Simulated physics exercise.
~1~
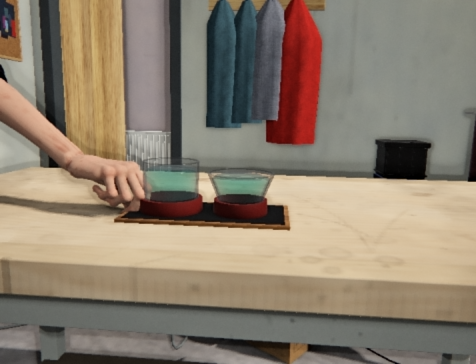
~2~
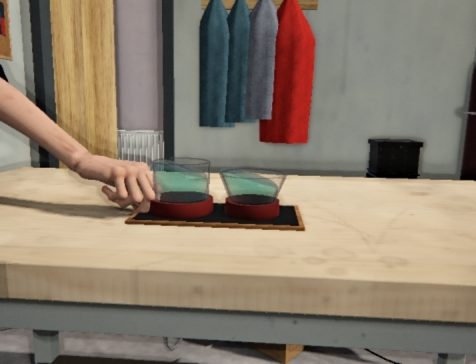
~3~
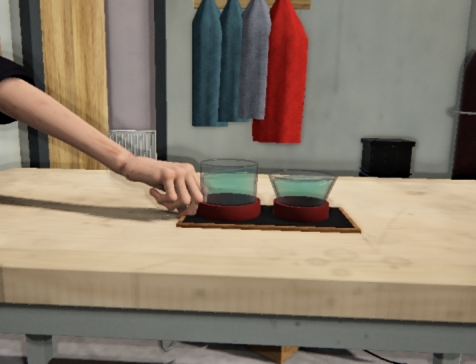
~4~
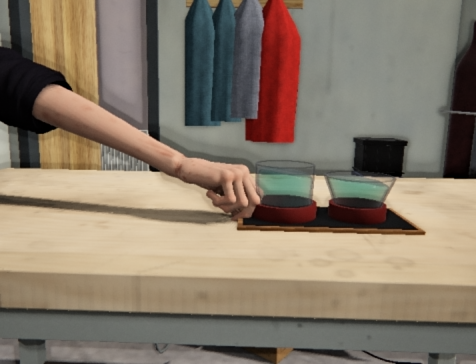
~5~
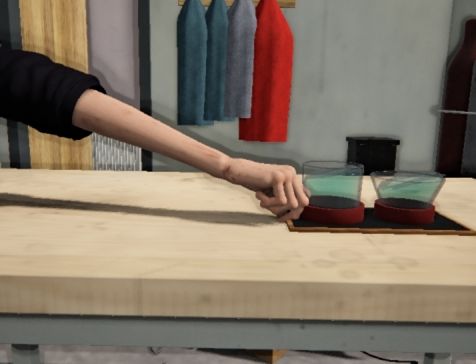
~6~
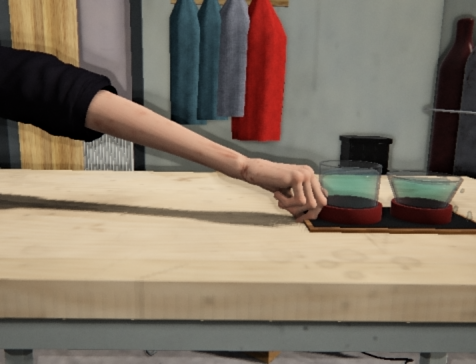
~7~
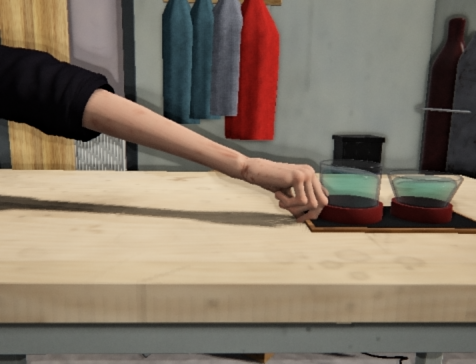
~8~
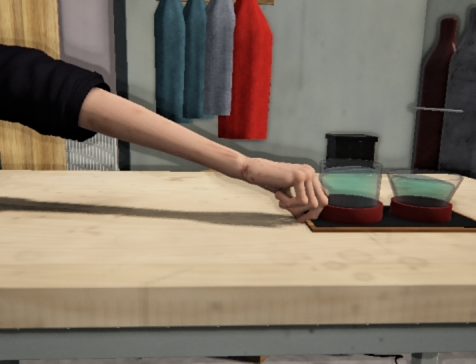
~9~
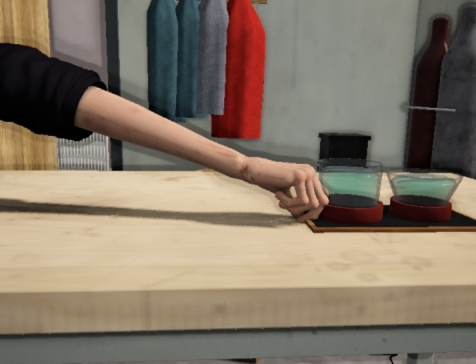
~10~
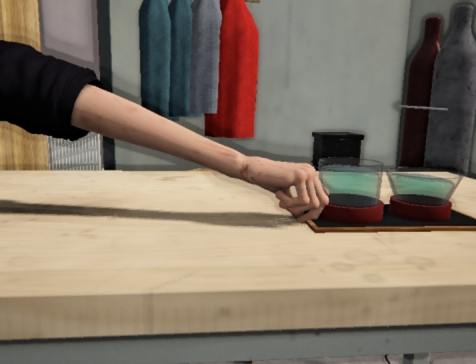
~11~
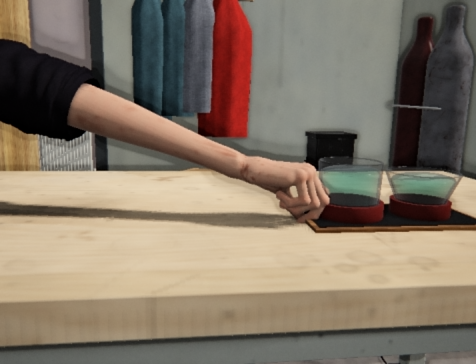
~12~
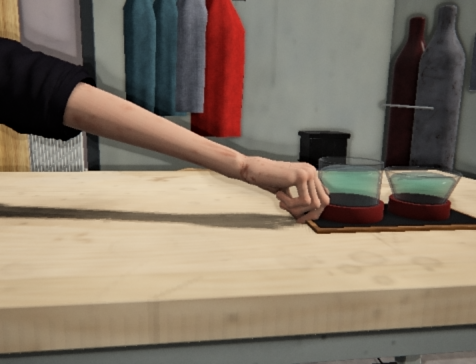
A dark tray holding two clear cups of greenish water in red holders slid smoothly to the right across a wooden table, pushed by an outstretched hand, then came to a stop with both cups upright and the hand still against it.
